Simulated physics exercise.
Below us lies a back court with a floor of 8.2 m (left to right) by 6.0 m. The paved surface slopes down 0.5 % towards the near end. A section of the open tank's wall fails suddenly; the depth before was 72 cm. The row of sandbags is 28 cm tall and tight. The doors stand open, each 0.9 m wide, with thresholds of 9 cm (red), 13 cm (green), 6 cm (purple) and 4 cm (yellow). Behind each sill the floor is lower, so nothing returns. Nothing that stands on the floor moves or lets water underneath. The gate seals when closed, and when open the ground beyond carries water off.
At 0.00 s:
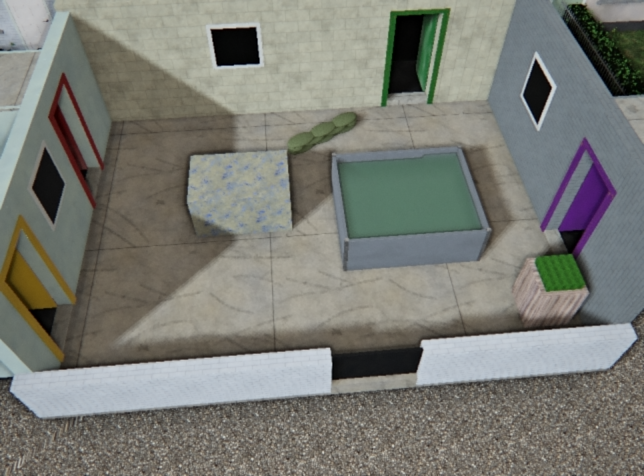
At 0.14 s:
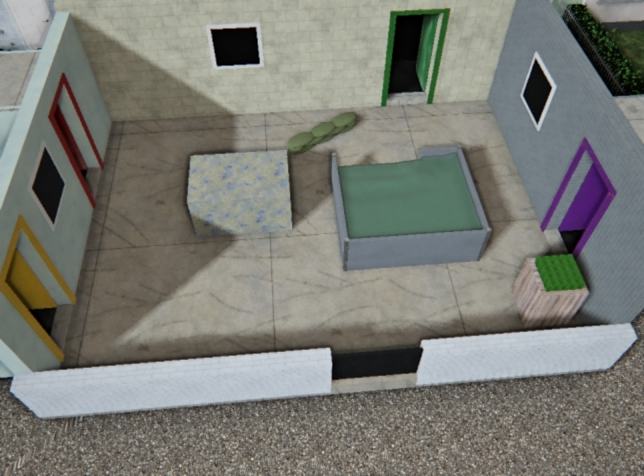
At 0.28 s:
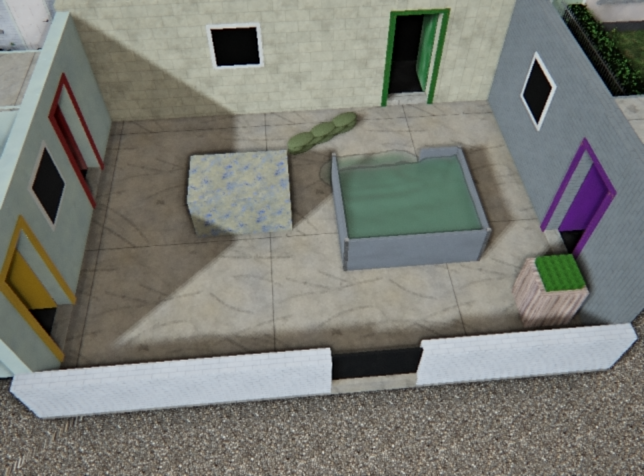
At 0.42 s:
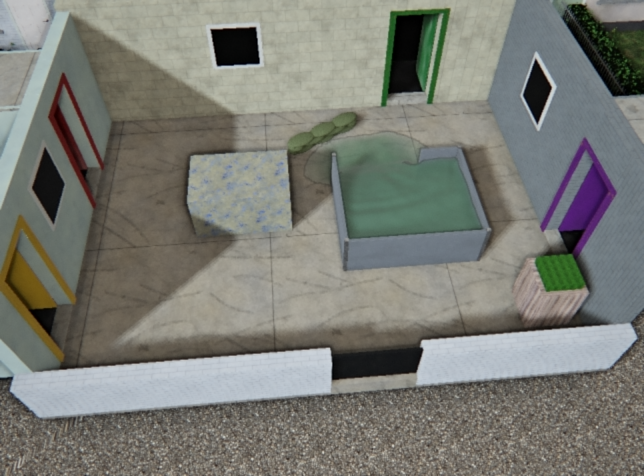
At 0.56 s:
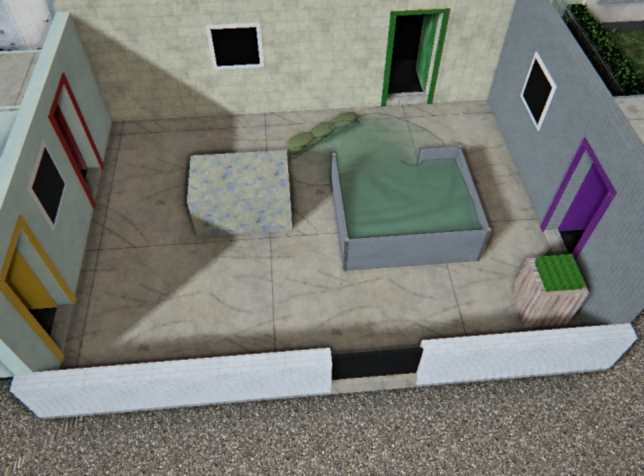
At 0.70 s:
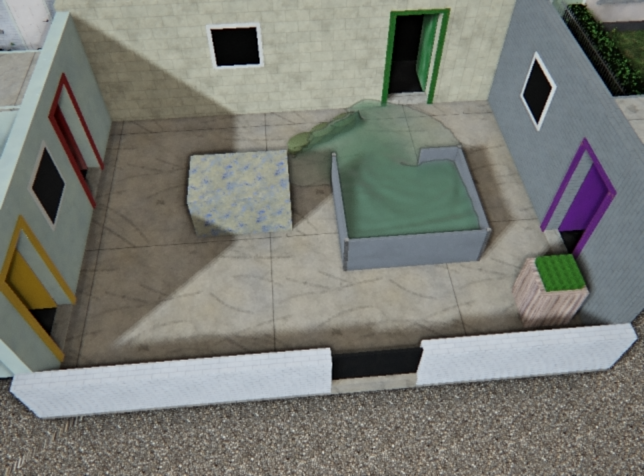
In a walled courtyard with coloured doorways, part of the far wall of a grey tank gave way, and greenish water poured through the gap, fanning out across the paving behind it towards the back wall.
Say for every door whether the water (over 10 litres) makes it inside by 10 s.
The water let in: At the red door it exceeds the limit; at the green door it exceeds the limit; at the purple door it exceeds the limit; at the yellow door it stays under the limit.
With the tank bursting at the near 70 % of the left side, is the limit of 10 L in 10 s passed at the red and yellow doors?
Against that limit: Red under, yellow over.
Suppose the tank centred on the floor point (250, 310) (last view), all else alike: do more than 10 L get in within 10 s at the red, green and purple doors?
Then: Red past it, green below, purple past it.
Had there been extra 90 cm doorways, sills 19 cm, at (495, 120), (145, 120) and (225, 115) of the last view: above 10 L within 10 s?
In that order: Above, under, below.
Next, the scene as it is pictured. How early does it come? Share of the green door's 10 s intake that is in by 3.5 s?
About 85 per cent.
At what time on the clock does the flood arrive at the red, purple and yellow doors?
Arrival: Red 2.8 s, purple 3.4 s, yellow 5.0 s.
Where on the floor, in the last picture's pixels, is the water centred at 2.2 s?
Near (379, 171).
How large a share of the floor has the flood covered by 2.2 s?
Near 30 per cent is wet.
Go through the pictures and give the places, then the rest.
The first picture shows the open tank at (406, 194) is whole and still, 72 cm deep.
In the second picture, the front is at a hidden place, 0.9 m from the gap on the open tank's far side; 0.4 m2 of floor is under water; 72 cm left at the back of the open tank.
In the third picture, water pours out on the open tank's far side and has run 1.1 m, to a hidden place; typically 12 cm deep outside, 72 cm at the open tank's back.
In the fourth picture, water pours out on the open tank's far side and has run 1.5 m, to (394, 134); typically 10 cm deep outside, 71 cm at the open tank's back.
In the fifth picture, water pours out on the open tank's far side and has run 2.0 m, to (383, 116); typically 9 cm deep outside, 63 cm at the open tank's back.
In the sixth picture, the front is at (400, 106), 2.4 m from the gap on the open tank's far side; 5.3 m2 of floor is under water; 62 cm left at the back of the open tank.
After 1.4 s water covers 20 % of the floor and is deepest (48 cm) near (337, 140); red door not reached, green door 32 cm at the sill, 36 L in, purple door not reached, yellow door not reached.
After 2.2 s water covers 30 % of the floor and is deepest (41 cm) near (487, 102); red door not reached, green door 32 cm at the sill, 139 L in, purple door not reached, yellow door not reached.
After 3.5 s water covers 55 % of the floor and is deepest (32 cm) near (489, 108); red door 14 cm at the sill, 3 L in, green door 22 cm at the sill, 233 L in, purple door 4 cm at the sill, 0 L in, yellow door not reached.
After 6.0 s water covers 75 % of the floor and is deepest (20 cm) near (521, 283); red door 11 cm at the sill, 51 L in, green door 13 cm at the sill, 270 L in, purple door 8 cm at the sill, 6 L in, yellow door 3 cm at the sill, 0 L in.
After 10.0 s water covers 95 % of the floor and is deepest (12 cm) near (93, 390); red door 5 cm at the sill, 55 L in, green door 7 cm at the sill, 271 L in, purple door 10 cm at the sill, 72 L in, yellow door 4 cm at the sill, 0 L in.
